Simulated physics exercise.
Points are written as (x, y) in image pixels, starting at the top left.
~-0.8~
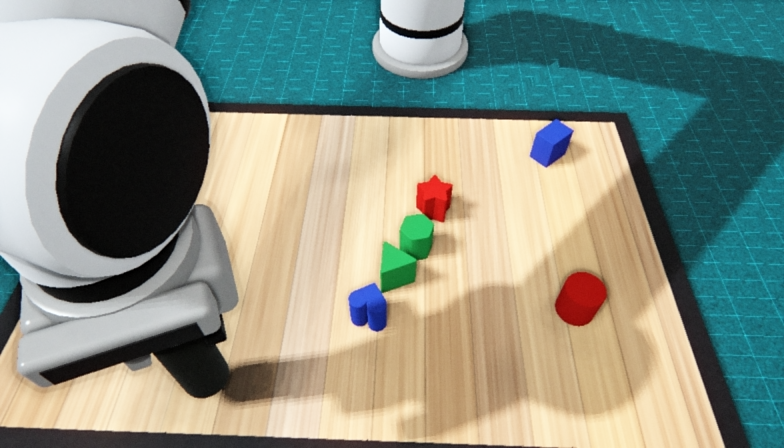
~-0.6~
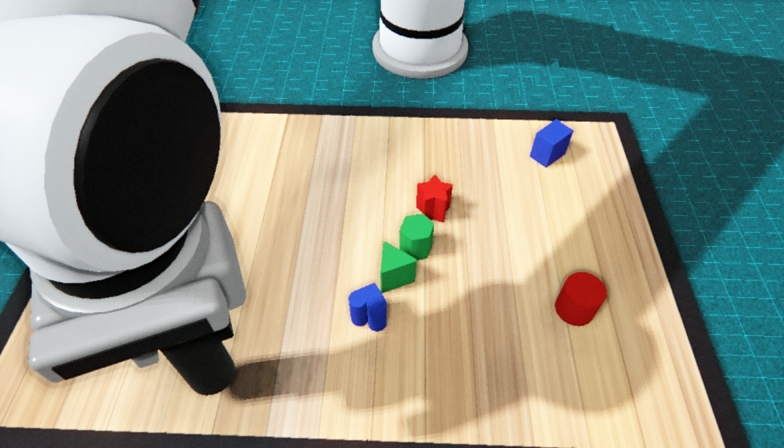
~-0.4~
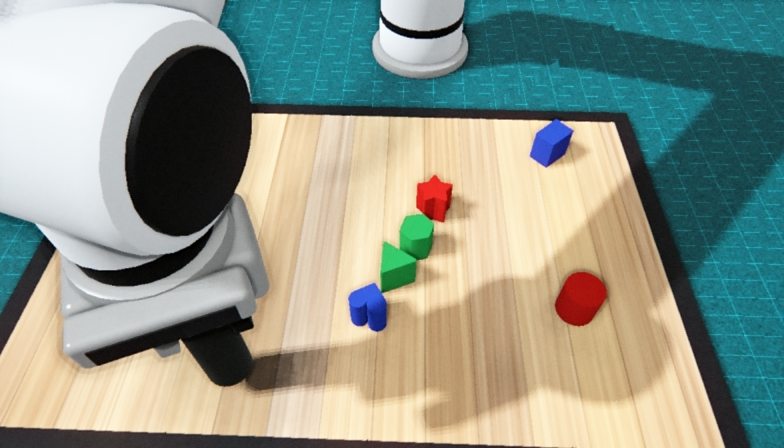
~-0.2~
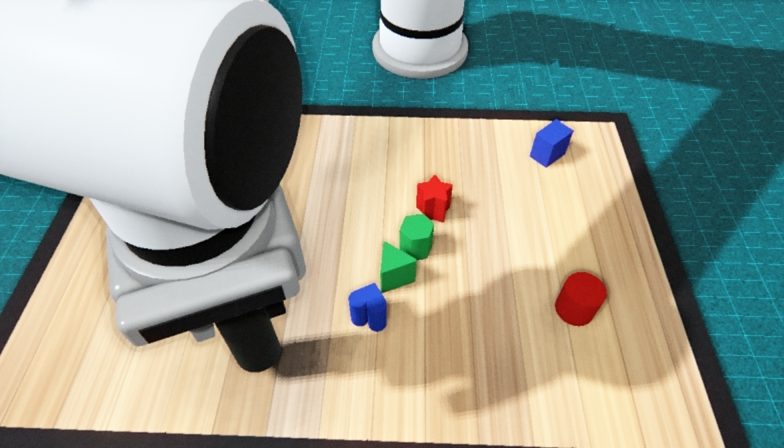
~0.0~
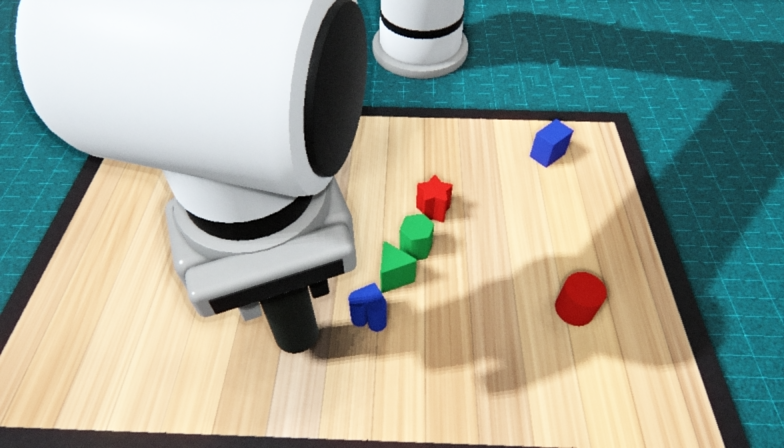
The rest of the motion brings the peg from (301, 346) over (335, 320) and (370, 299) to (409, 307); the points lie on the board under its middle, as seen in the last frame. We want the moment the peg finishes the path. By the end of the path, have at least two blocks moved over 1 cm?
I'd say yes.
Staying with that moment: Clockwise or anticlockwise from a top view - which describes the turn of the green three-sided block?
Viewed from above, counterclockwise.
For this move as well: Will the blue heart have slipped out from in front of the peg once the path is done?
I believe not.
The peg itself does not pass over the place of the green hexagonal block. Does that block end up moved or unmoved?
By the last moment of the path, the green hexagonal block has stayed put.
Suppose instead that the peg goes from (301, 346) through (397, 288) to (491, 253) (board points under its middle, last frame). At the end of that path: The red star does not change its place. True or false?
Answer: True.
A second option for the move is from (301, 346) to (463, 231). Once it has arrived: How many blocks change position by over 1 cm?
I think three or more will be displaced.
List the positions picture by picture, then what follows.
The first frame shows lower end of the peg (206, 376), tops of blocks, blue heart (368, 298), green three-sided block (394, 257), green hexagonal block (417, 226).
The second frame shows peg (212, 374), blocks as before.
The third frame shows peg (230, 365), blocks as before.
The fourth frame shows peg (259, 352), blocks as before.
The fifth frame shows peg (297, 334), blue heart (368, 298), green three-sided block (394, 257), green hexagonal block (417, 226).
What follows on the original path. One third of the way, peg (333, 307); blue heart (373, 296).
Two thirds of the way, peg (369, 286); blue heart (401, 293), turned 75° clockwise; green three-sided block (398, 255), turned 15° anticlockwise.
At the end, peg (410, 294); blue heart (436, 306), turned 115° clockwise; green three-sided block (409, 255), turned 70° anticlockwise; green hexagonal block not moved.
